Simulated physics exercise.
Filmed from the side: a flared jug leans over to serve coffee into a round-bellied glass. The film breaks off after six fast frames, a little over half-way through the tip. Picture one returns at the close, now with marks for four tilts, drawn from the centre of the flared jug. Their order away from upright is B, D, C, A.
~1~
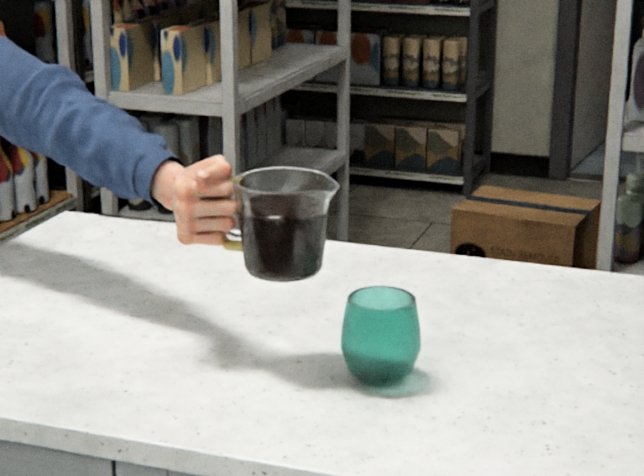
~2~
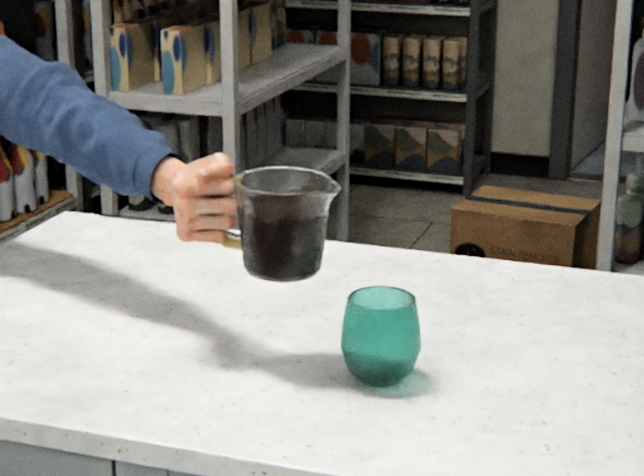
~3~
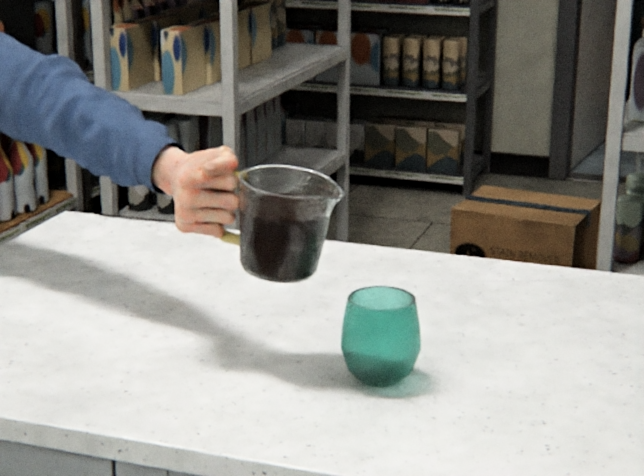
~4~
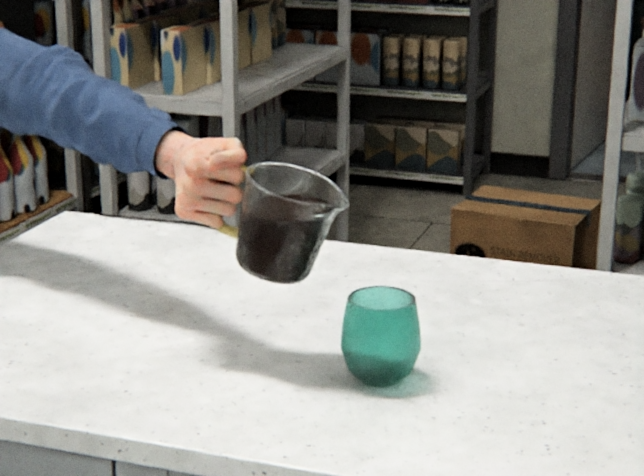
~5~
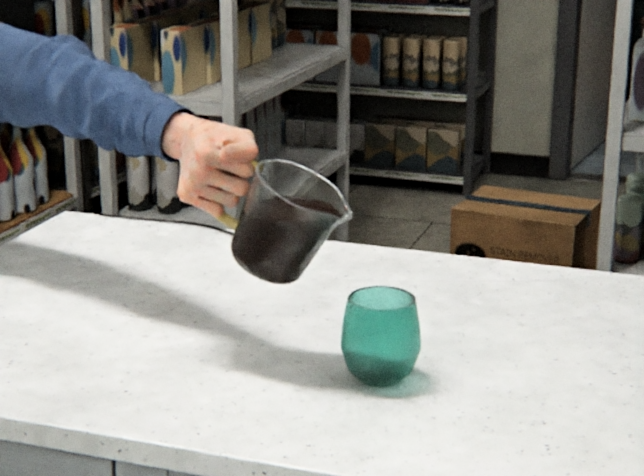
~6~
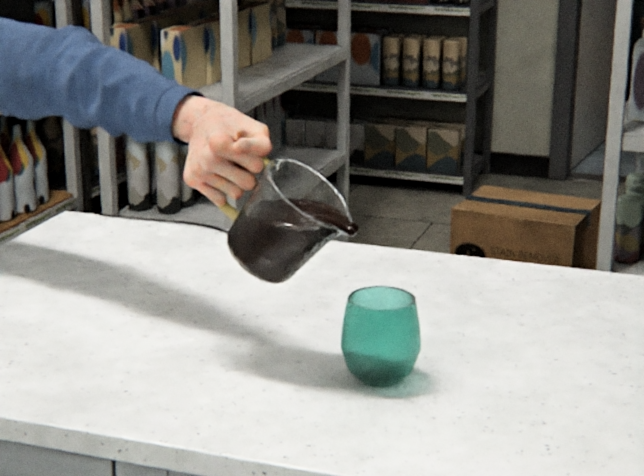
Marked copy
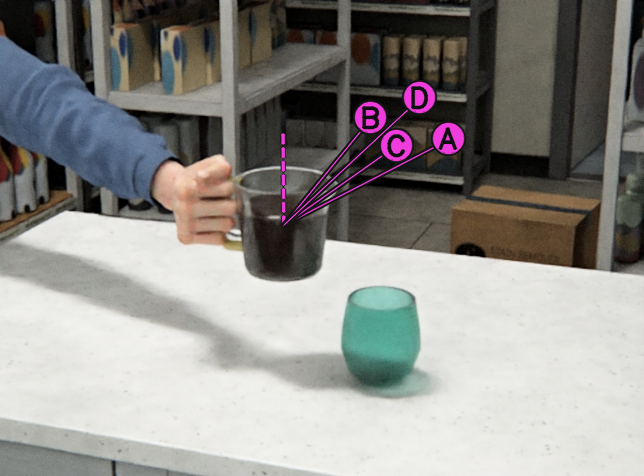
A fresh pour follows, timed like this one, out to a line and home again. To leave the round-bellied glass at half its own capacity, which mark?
Take A.
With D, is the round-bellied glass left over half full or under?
Under.
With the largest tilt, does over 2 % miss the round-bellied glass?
No.
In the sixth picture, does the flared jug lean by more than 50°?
No.
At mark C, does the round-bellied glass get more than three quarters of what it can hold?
No, less.
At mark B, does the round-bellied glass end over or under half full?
Under.
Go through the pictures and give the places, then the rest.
Upright, lip at (337, 188); rim of the round-bellied glass round (382, 297); nothing has left yet.
Upright, lip at (338, 190); nothing has left yet.
Tipped about 7°, lip at (342, 196); nothing has left yet.
Tipped about 16°, lip at (346, 206); nothing has left yet.
Tipped about 26°, lip at (349, 218); nothing has left yet.
Tipped about 37°, lip at (351, 231); nothing has left yet.
On the marked copy, A at (434, 147); B at (360, 131); C at (382, 155); D at (407, 109).
With A, the round-bellied glass ends with about 51 % of what it can hold.
With B, the round-bellied glass ends with about 11 % of what it can hold.
With C, the round-bellied glass ends with about 34 % of what it can hold.
With D, the round-bellied glass ends with about 21 % of what it can hold.
